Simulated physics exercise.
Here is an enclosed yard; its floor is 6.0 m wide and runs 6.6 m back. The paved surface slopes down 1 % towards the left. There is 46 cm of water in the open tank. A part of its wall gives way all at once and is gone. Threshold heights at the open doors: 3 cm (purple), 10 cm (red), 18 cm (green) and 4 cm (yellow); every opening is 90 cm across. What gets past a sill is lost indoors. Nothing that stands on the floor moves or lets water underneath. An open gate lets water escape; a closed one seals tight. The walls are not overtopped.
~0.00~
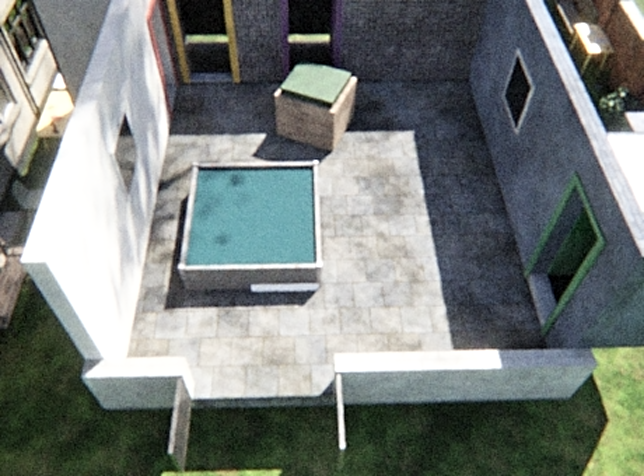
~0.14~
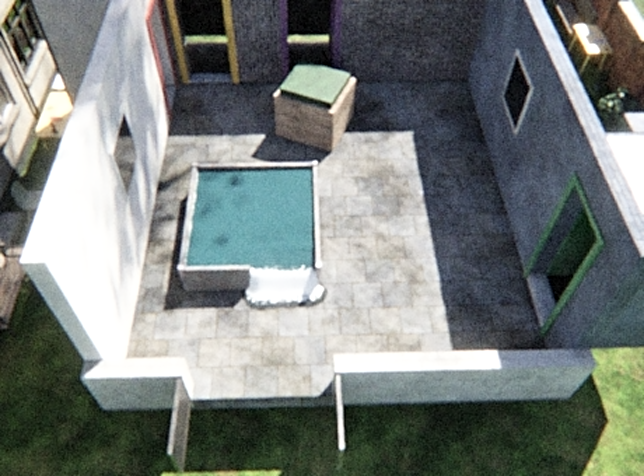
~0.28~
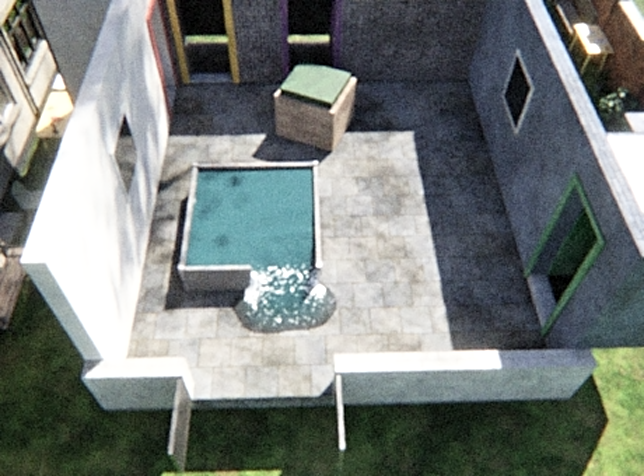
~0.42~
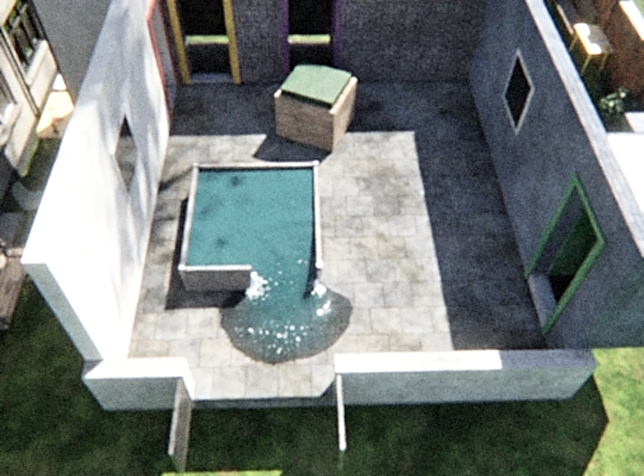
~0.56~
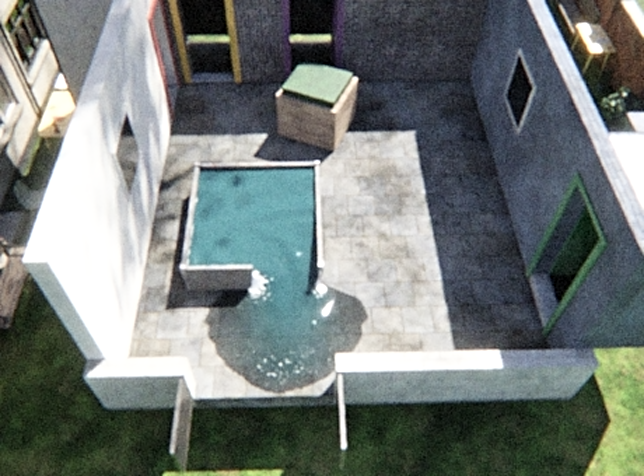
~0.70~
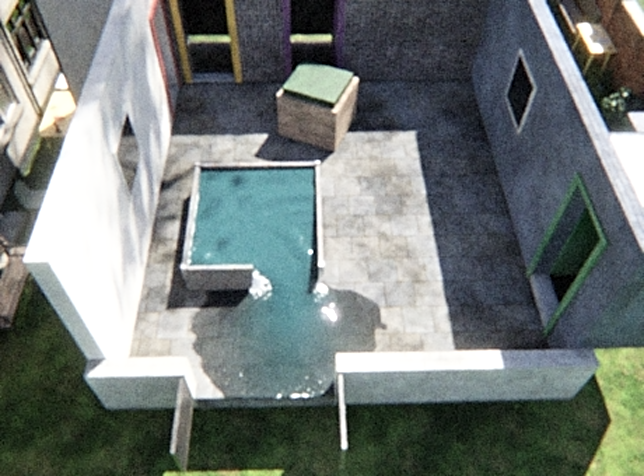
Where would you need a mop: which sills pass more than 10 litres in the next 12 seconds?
Within that time: At the purple door it stays under the limit; at the red door it does not reach the limit; at the green door it does not reach the limit; at the yellow door it keeps below the limit.
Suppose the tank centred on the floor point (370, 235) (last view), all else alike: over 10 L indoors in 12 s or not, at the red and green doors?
Against that limit: Red under, green under.
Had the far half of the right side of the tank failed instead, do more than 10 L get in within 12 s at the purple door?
Against that limit: Purple above.
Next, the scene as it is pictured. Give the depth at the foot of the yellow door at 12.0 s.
Roughly 0.0 cm deep.
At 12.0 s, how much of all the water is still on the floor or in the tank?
About 44 per cent.
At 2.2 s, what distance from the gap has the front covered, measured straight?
Roughly 3.8 m.
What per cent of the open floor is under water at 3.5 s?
Some 25 per cent of it.
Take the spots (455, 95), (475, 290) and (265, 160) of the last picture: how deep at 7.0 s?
About 0, 4 and 0 cm.
After 1.4 s water covers 10 % of the floor and is deepest (28 cm) near (295, 291); purple door not reached, red door not reached, green door not reached, yellow door not reached.
After 2.2 s water covers 15 % of the floor and is deepest (24 cm) near (295, 291); purple door not reached, red door not reached, green door not reached, yellow door not reached.
After 3.5 s water covers 25 % of the floor and is deepest (16 cm) near (295, 291); purple door not reached, red door not reached, green door 10 cm at the sill, 0 L in, yellow door not reached.
After 7.0 s water covers 45 % of the floor and is deepest (10 cm) near (283, 291); purple door not reached, red door not reached, green door 5 cm at the sill, 0 L in, yellow door not reached.
After 12.0 s water covers 60 % of the floor and is deepest (6 cm) near (283, 291); purple door 2 cm at the sill, 0 L in, red door not reached, green door 2 cm at the sill, 0 L in, yellow door not reached.
